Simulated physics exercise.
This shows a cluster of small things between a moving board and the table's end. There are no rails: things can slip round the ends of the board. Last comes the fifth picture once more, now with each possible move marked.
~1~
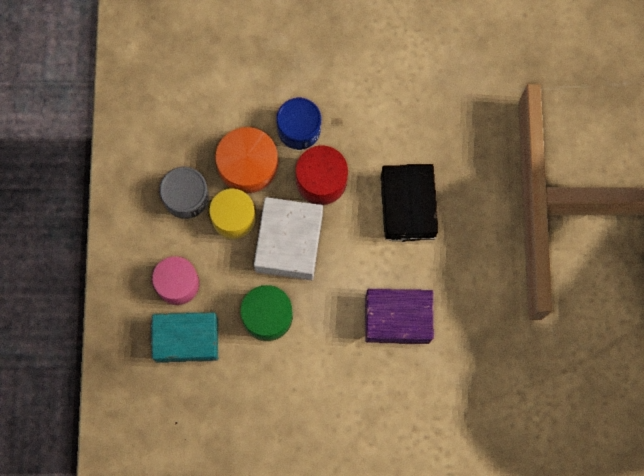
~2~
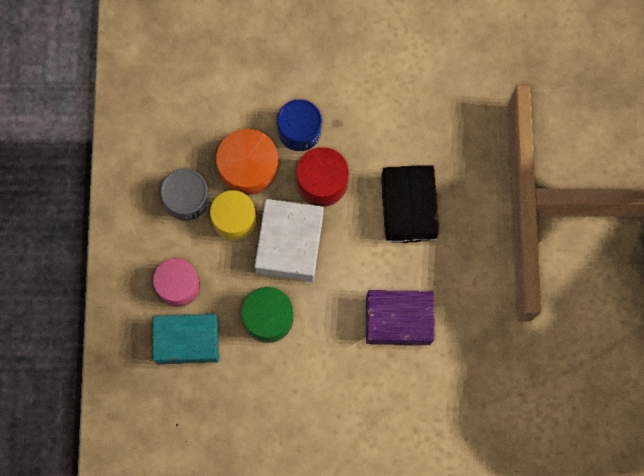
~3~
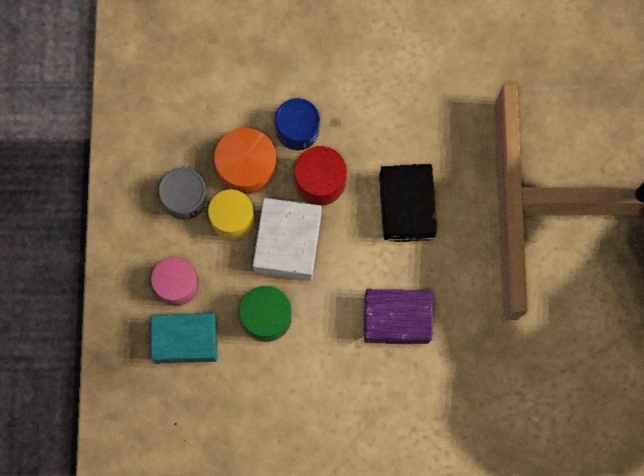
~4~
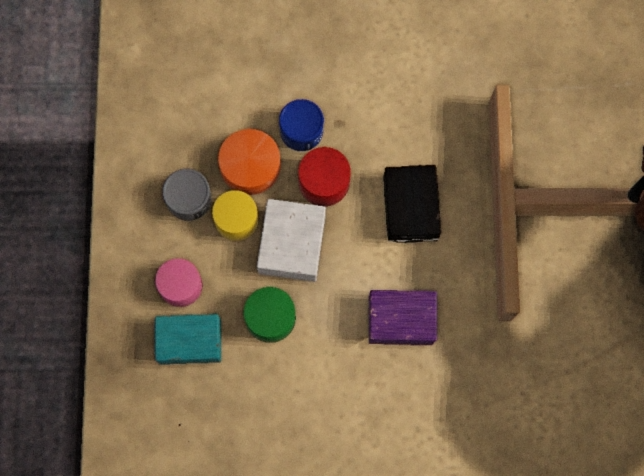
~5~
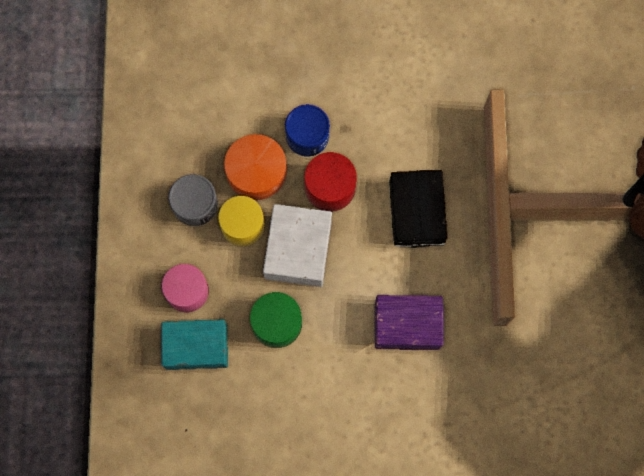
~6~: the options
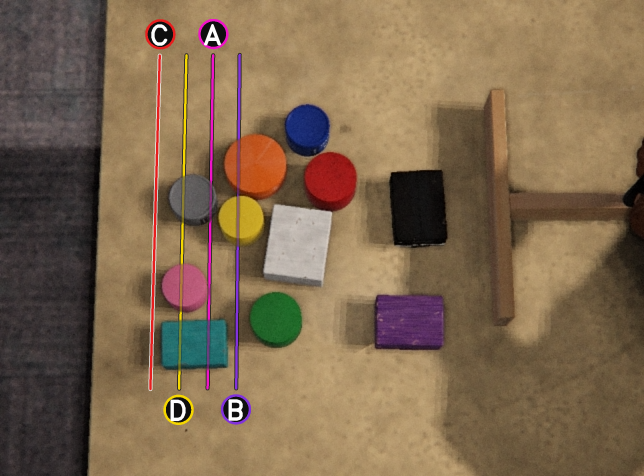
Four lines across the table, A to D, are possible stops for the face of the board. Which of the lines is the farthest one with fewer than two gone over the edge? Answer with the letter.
Line B.
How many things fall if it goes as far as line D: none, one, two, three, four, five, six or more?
Four.
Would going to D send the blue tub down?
By then, no.
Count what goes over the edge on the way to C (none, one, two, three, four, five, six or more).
By then, six or more.
On the marked copy, A at (210, 216); B at (238, 216); C at (155, 216); D at (183, 216).
With B. Early on, board (407, 201); purple block (368, 329); red pot (320, 182).
Further on, board (313, 202); grey jar (162, 191); yellow pot (172, 232).
At the end, board (242, 202); yellow pot (102, 237); pink tin (102, 288); none fallen.
As for the rest, A drops three; C drops seven; D drops four.
